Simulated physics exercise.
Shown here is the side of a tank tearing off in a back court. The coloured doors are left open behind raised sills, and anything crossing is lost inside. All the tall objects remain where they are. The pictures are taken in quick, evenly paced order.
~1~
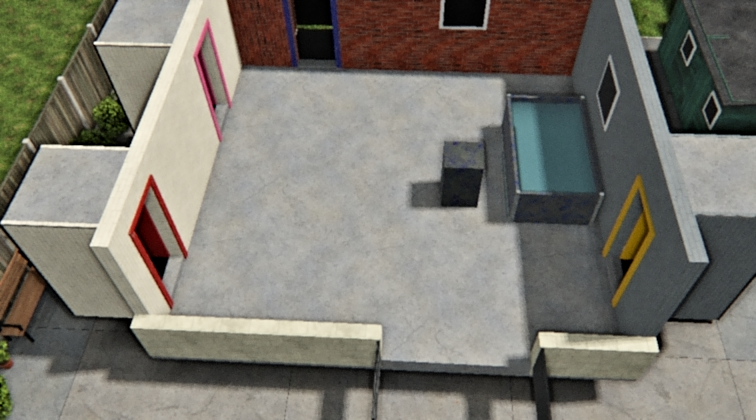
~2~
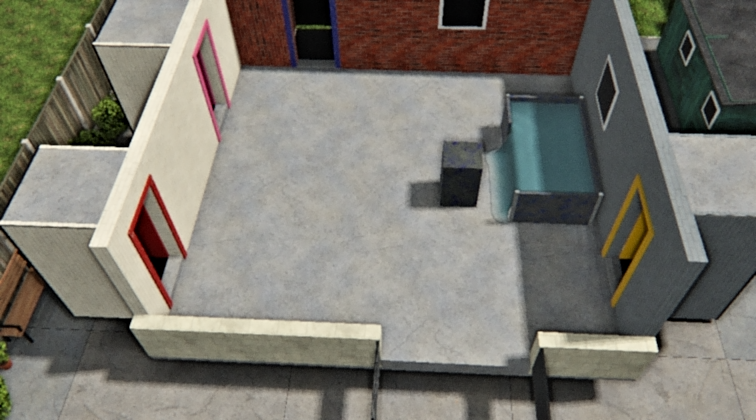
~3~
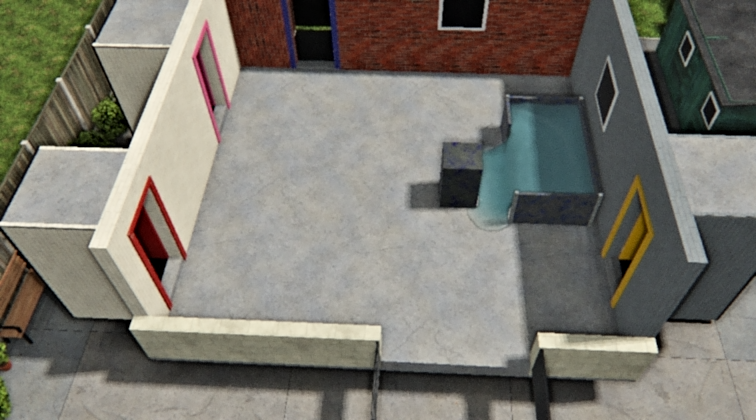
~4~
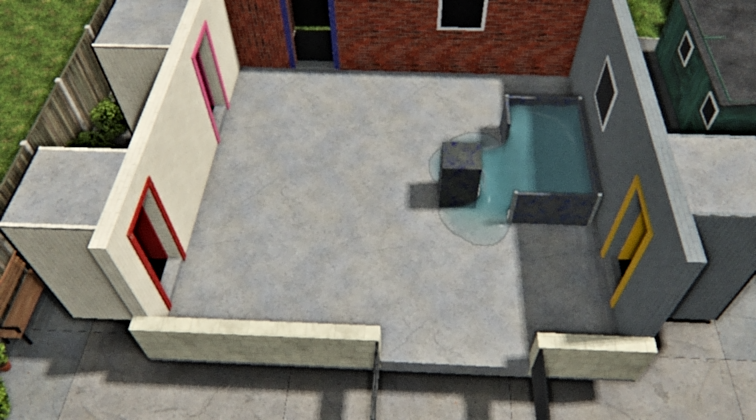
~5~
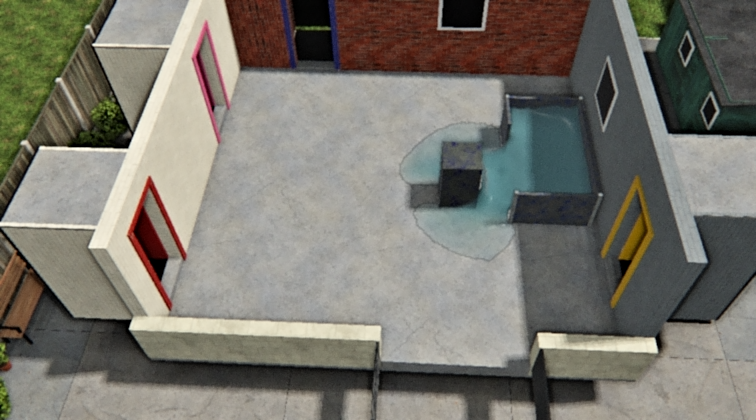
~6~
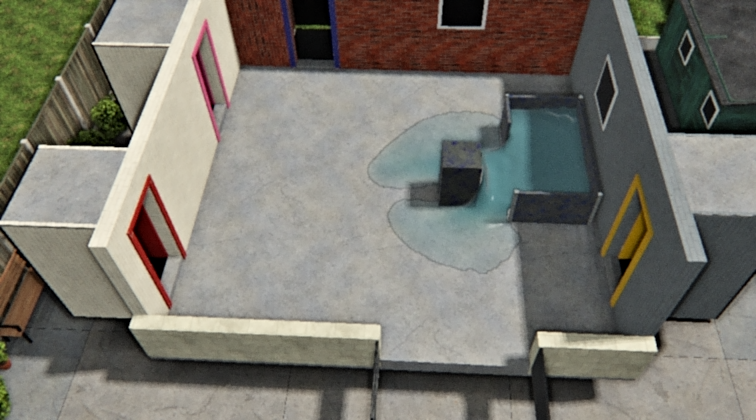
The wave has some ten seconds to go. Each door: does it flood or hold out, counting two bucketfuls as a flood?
In the end the red door stays inside what's allowed there; the blue door goes beyond what's allowed there; the yellow door stays inside what's allowed there; the pink door stays inside what's allowed there.
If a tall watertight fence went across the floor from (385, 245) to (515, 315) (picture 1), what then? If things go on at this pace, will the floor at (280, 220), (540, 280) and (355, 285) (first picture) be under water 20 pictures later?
Taking the points in order, they are inundated, inundated and high and dry.
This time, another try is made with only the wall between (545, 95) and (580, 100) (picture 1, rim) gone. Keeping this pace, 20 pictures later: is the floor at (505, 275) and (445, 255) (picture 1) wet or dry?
Still dry and Still dry.
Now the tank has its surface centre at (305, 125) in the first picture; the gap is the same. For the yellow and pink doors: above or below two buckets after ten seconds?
Yellow door goes over; pink door takes more.
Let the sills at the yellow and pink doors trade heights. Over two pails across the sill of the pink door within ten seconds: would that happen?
Pink: Exceeds the limit.
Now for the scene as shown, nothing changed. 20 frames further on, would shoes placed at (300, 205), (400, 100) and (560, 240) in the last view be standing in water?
In turn, the points end up soaked, soaked and high and dry.
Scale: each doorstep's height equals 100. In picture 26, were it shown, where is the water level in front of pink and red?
In order: Roughly 60 % and 40 %.
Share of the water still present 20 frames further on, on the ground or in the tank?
Result: Close to 92 %.
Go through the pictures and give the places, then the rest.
The first picture shows still water in the open tank at (551, 145).
In the second picture, water pours out at (511, 174) and has run to (494, 152).
In the third picture, water pours out at (510, 178) and has run to a hidden place.
In the fourth picture, the front is at a hidden place, out from the gap at (509, 178).
In the fifth picture, water pours out at (510, 179) and has run to (405, 165).
In the sixth picture, the front is at (372, 169), out from the gap at (509, 178).
A moment on, water covers 40 % of the floor; the red door not reached, the blue door not reached, the yellow door not reached, the pink door not reached.
Next, water covers 75 % of the floor; the red door not reached, the blue door wet at the sill, nothing in, the yellow door not reached, the pink door wet at the sill, nothing in.
Then, water covers 85 % of the floor; the red door wet at the sill, nothing in, the blue door under two buckets in, the yellow door not reached, the pink door under two buckets in.
Later, water covers 85 % of the floor; the red door under two buckets in, the blue door over two buckets in, the yellow door wet at the sill, nothing in, the pink door under two buckets in.
In the end, water covers 95 % of the floor; the red door under two buckets in, the blue door over two buckets in, the yellow door wet at the sill, nothing in, the pink door under two buckets in.
